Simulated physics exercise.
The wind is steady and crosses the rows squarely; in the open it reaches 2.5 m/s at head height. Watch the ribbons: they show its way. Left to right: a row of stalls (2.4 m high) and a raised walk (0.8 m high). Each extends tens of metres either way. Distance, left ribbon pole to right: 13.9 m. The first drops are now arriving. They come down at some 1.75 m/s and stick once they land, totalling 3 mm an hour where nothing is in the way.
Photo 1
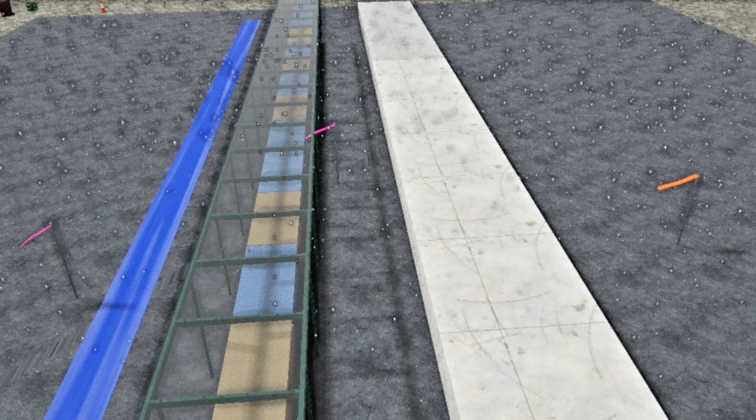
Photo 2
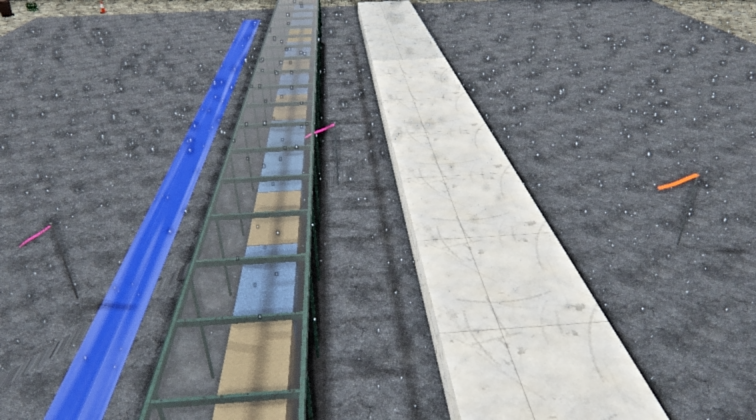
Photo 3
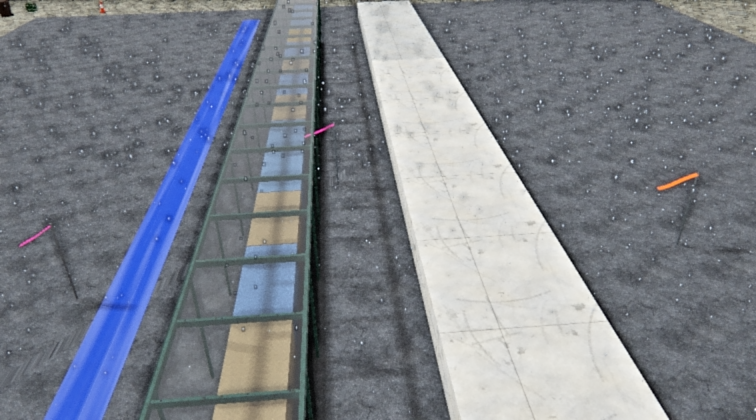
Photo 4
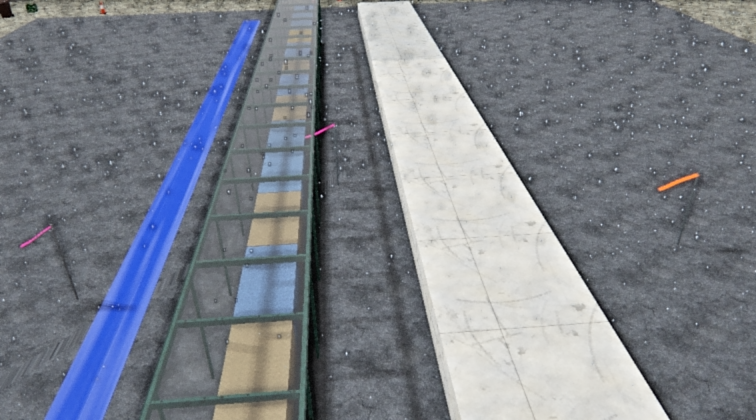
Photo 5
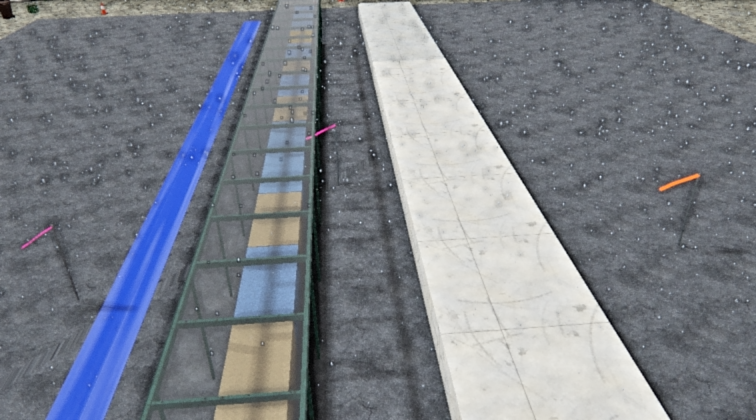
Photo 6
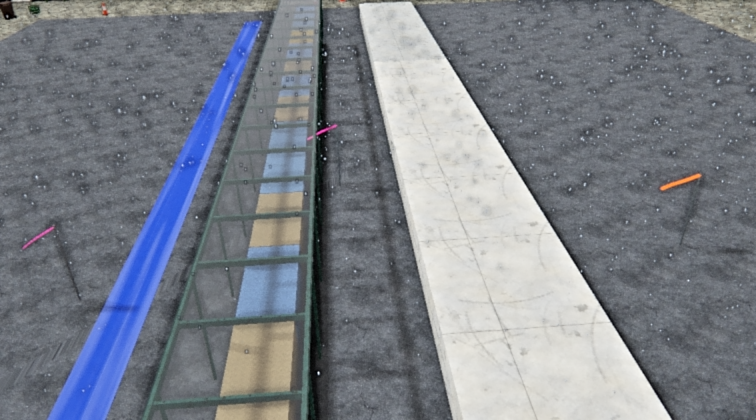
At the start, a blue strip, a long green-framed structure with tan and blue panels, and a pale raised walk run back across dark ground, with two pink ribbons and an orange one pointing left. Small pale drops keep shifting across the view, while the ribbons barely stir and everything else stays still.
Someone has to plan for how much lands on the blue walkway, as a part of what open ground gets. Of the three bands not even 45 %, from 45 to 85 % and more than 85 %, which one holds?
The band that holds is from 45 to 85 %.
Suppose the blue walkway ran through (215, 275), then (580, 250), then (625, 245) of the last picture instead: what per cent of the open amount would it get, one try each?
First around 10 percent, next around 100 percent, last around 100 percent.
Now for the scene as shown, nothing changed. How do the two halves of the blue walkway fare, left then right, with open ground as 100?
Estimate: Left near 80 %, right near 30 %.
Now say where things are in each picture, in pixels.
The first picture shows the left ribbon ends at (21, 246), leaning 55 degrees to the left.
The second picture shows the right ribbon ends at (659, 188), leaning 70 degrees to the left and the blue one passes (138, 276).
The third picture shows the inner ribbon ends at (305, 137), leaning 70 degrees to the left, above the rows the drops slant 60 degrees from upright, towards the left and the top of the row of stalls crosses (271, 147).
The fourth picture shows the left ribbon ends at (21, 246), leaning 60 degrees to the left and the blue one passes (163, 220).
The fifth picture shows the right ribbon ends at (660, 190), leaning 70 degrees to the left and above the rows the drops slant 60 degrees from upright, towards the left.
The sixth picture shows the inner ribbon ends at (307, 139), leaning 65 degrees to the left and the top of the raised walk crosses (469, 196).
After 10 minutes open ground has 0.5 mm and the blue walkway 0.3 mm.
After 30 minutes open ground has 1.5 mm and the blue walkway 0.8 mm.
After 60 minutes open ground has 3.0 mm and the blue walkway 1.7 mm, so the blue walkway has 56 % of the open amount; the left half of it has 81 %, the right half 32 %.
